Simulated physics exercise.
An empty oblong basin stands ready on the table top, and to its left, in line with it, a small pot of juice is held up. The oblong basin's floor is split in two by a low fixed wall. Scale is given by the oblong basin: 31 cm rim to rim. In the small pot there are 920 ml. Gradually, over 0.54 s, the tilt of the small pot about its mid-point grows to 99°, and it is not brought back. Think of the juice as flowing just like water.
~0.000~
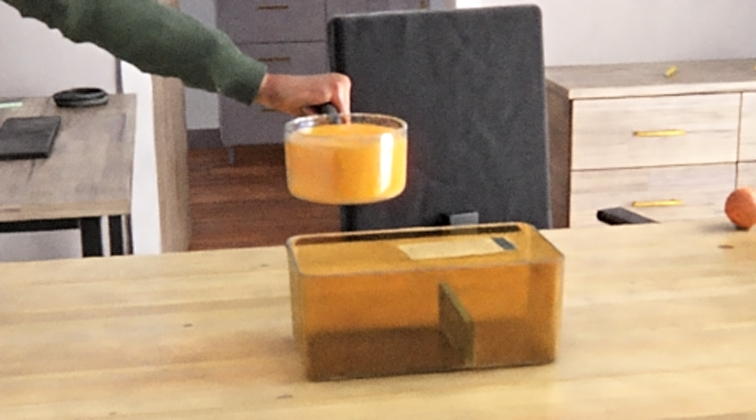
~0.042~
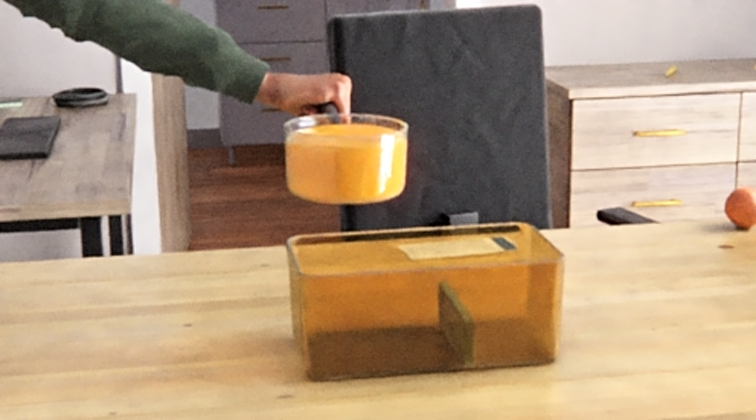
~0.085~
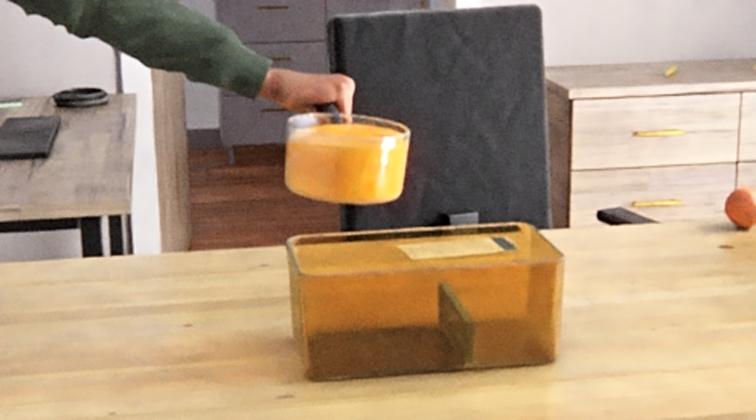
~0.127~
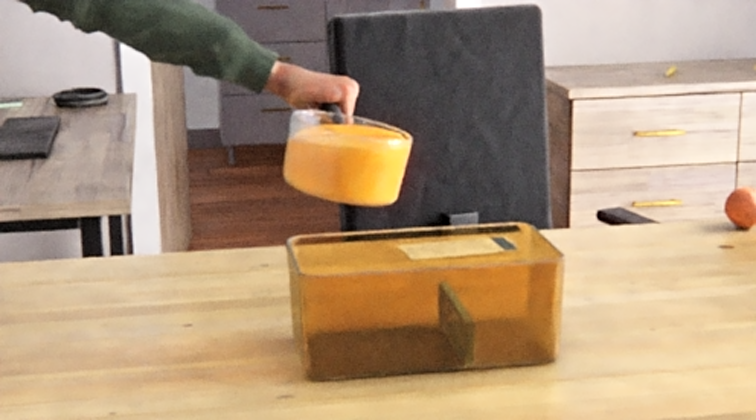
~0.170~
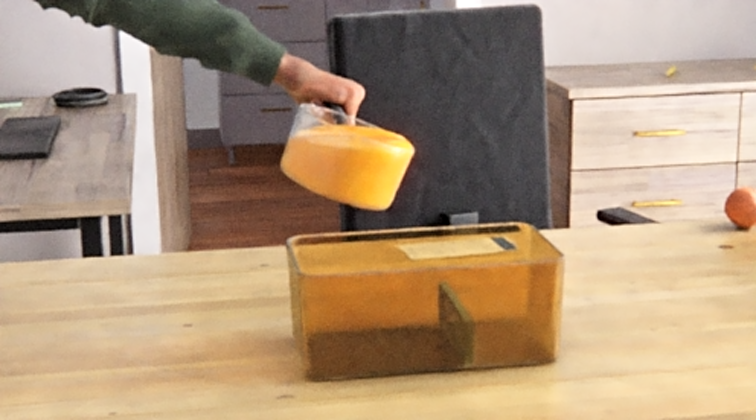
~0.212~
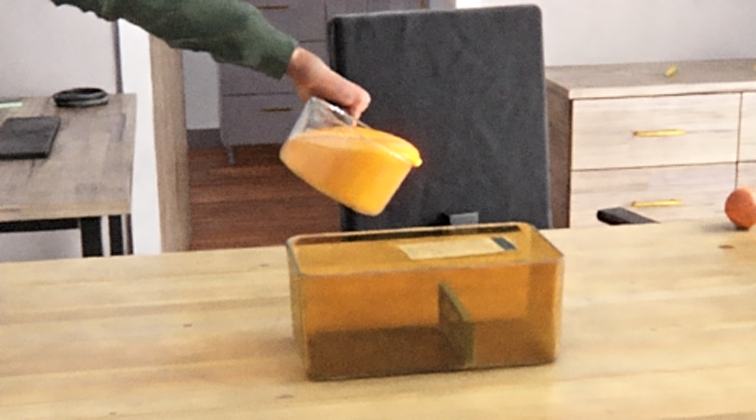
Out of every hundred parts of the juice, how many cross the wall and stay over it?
About 33 in every hundred.
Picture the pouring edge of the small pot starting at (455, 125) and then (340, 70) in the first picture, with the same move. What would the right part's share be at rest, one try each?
Roughly 80 per cent the first time and 10 per cent the second.
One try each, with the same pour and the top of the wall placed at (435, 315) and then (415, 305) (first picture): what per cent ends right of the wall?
65 per cent first, 90 per cent second.
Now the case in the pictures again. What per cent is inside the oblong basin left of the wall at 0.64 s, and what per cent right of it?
Near 48 on the left, 36 on the right.
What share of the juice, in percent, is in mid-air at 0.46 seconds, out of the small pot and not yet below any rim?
I'd say close to 36 per cent.
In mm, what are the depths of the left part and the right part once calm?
Final levels - left approx 20 mm, right approx 18 mm.
Then, 0.46 s in, the tilt is 94° and 32 per cent is still to pour, 14 is left of the wall and 19 right of it.
Then, 0.64 s in, the tilt is 99° and 8 per cent is still to pour, 48 is left of the wall and 36 right of it.
Then, 0.83 s in, the tilt is 99° and 2 per cent is still to pour, 59 is left of the wall and 32 right of it.
Then, 1.04 s in, the tilt is 99° and 0 per cent is still to pour, 64 is left of the wall and 33 right of it.
Finally, 65 per cent lies left of the wall, 33 right of it and 2 outside.
